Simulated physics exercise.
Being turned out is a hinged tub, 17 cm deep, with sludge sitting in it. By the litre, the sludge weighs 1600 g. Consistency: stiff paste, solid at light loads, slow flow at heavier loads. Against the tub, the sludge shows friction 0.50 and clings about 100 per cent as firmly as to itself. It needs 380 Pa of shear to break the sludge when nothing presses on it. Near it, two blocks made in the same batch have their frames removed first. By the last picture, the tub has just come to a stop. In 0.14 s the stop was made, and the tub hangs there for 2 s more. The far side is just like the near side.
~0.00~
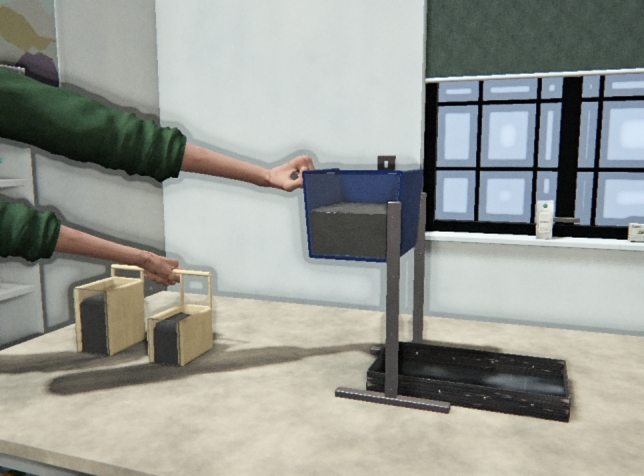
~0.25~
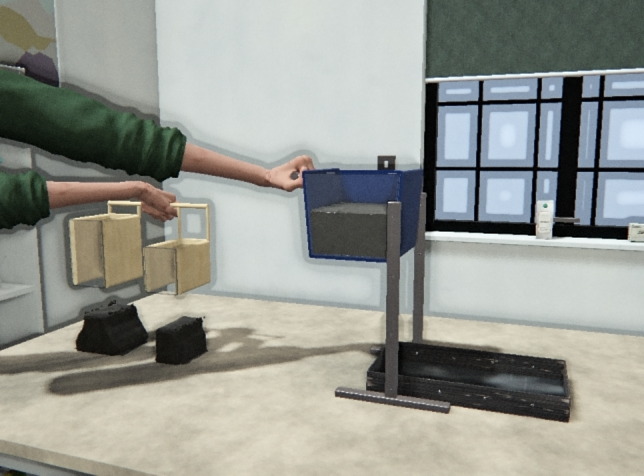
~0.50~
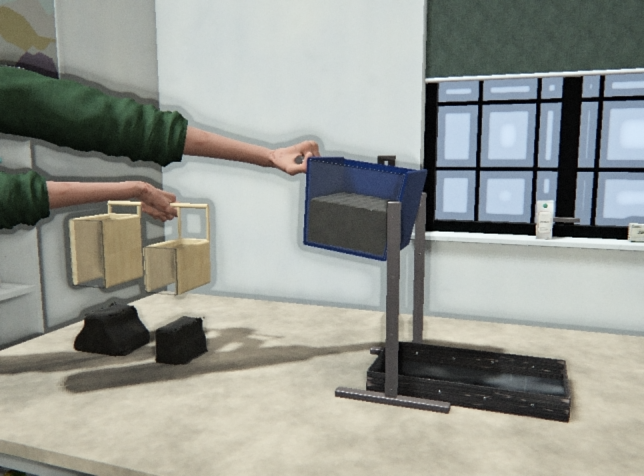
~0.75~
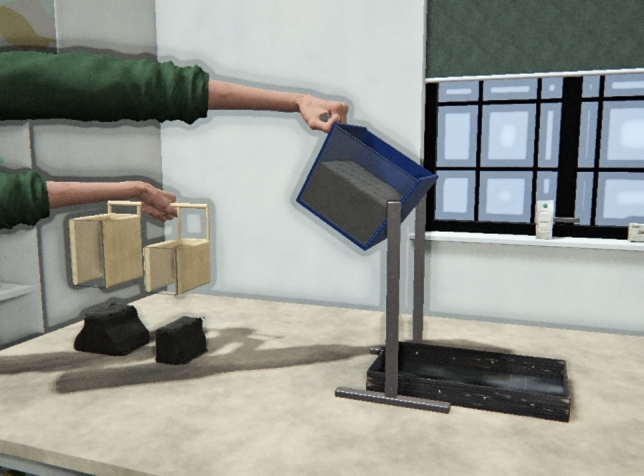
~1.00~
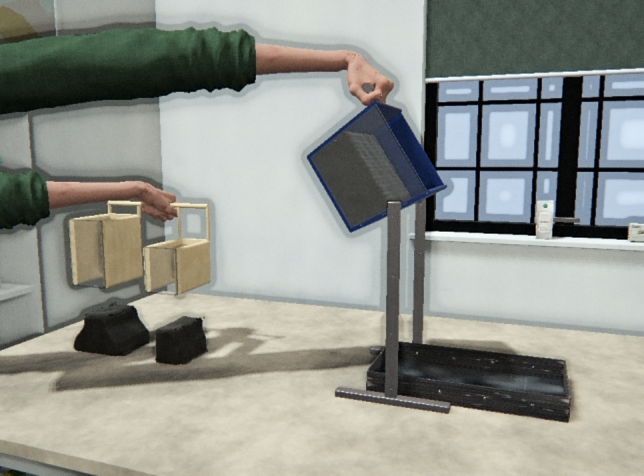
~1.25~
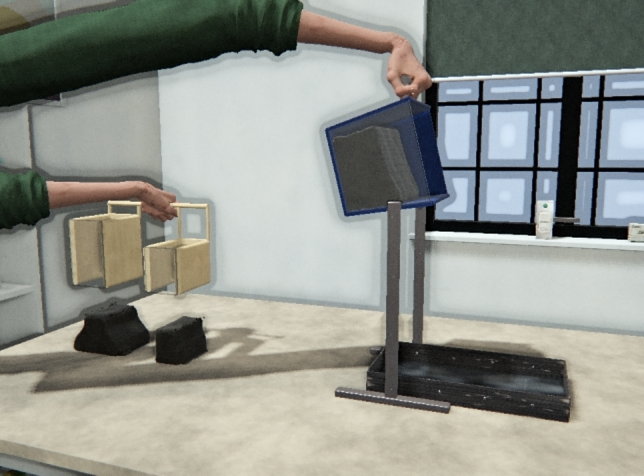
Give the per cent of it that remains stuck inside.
Some 100 per cent remains inside.
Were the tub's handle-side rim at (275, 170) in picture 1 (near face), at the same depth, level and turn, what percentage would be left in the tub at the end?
90 %.
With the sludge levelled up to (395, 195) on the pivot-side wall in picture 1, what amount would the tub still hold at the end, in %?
Then roughly 85 %.
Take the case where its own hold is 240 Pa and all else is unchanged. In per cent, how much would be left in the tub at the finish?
It would come to about 100 %.
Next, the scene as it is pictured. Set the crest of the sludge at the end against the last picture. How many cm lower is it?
3 cm.
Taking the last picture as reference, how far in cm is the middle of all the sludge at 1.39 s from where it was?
Close to 2 centimetres.
By 1.39 s, the tub is at 76 degrees and holds 100 %.
By 1.56 s, the tub is at 76 degrees and holds 100 %.
By 1.73 s, the tub is at 76 degrees and holds 100 %.
By 1.90 s, the tub is at 76 degrees and holds 100 %.
By 3.25 s, at the end, the tub is at 76 degrees and holds 100 %.
